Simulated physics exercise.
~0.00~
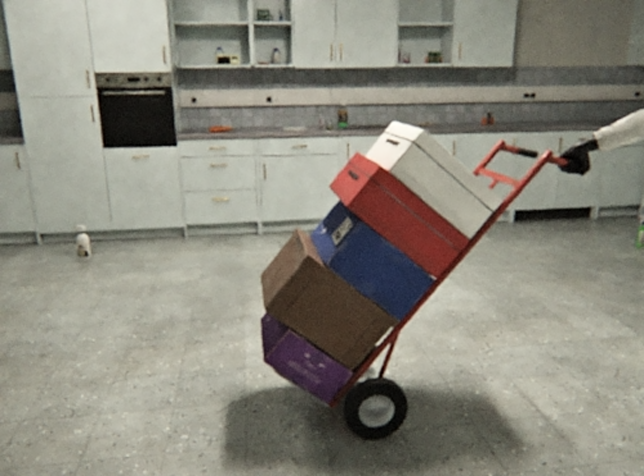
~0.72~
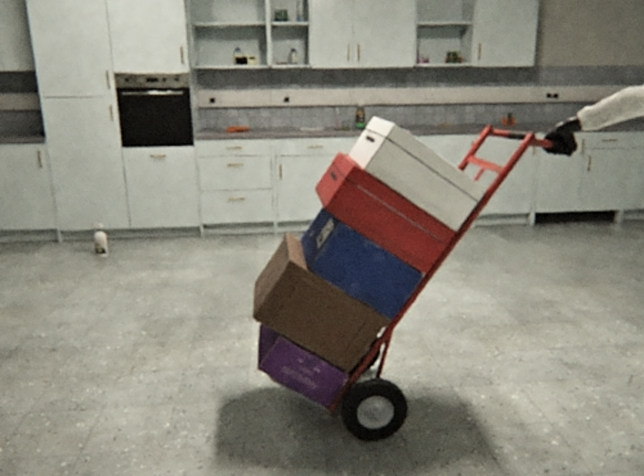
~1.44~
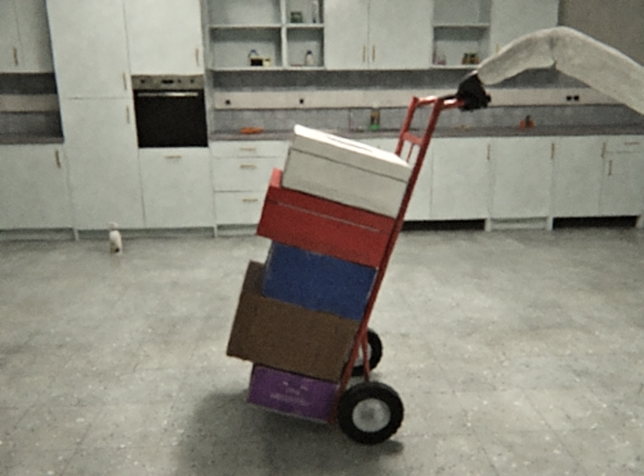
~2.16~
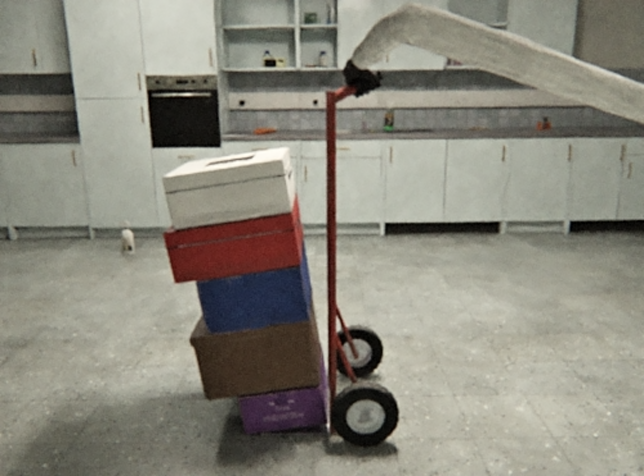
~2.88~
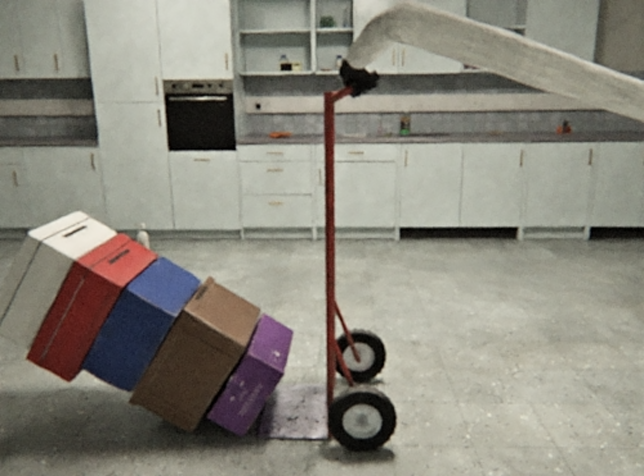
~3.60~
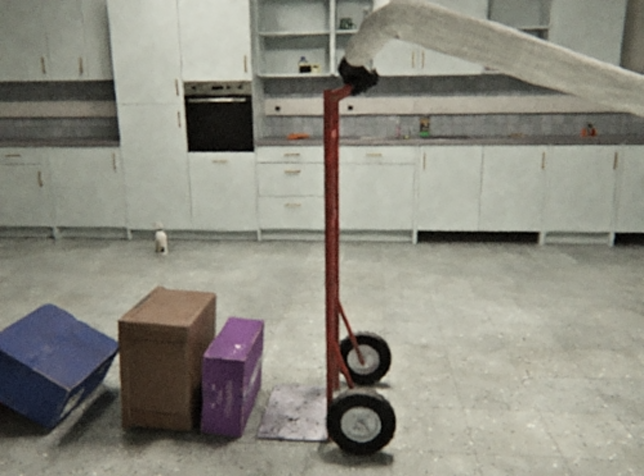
A gloved hand swung a red sack truck upright with five stacked boxes aboard, and the stack tipped forward to the left, spilling off until the blue, brown and purple boxes lay on the floor beyond the plate, the white and red ones out of sight.
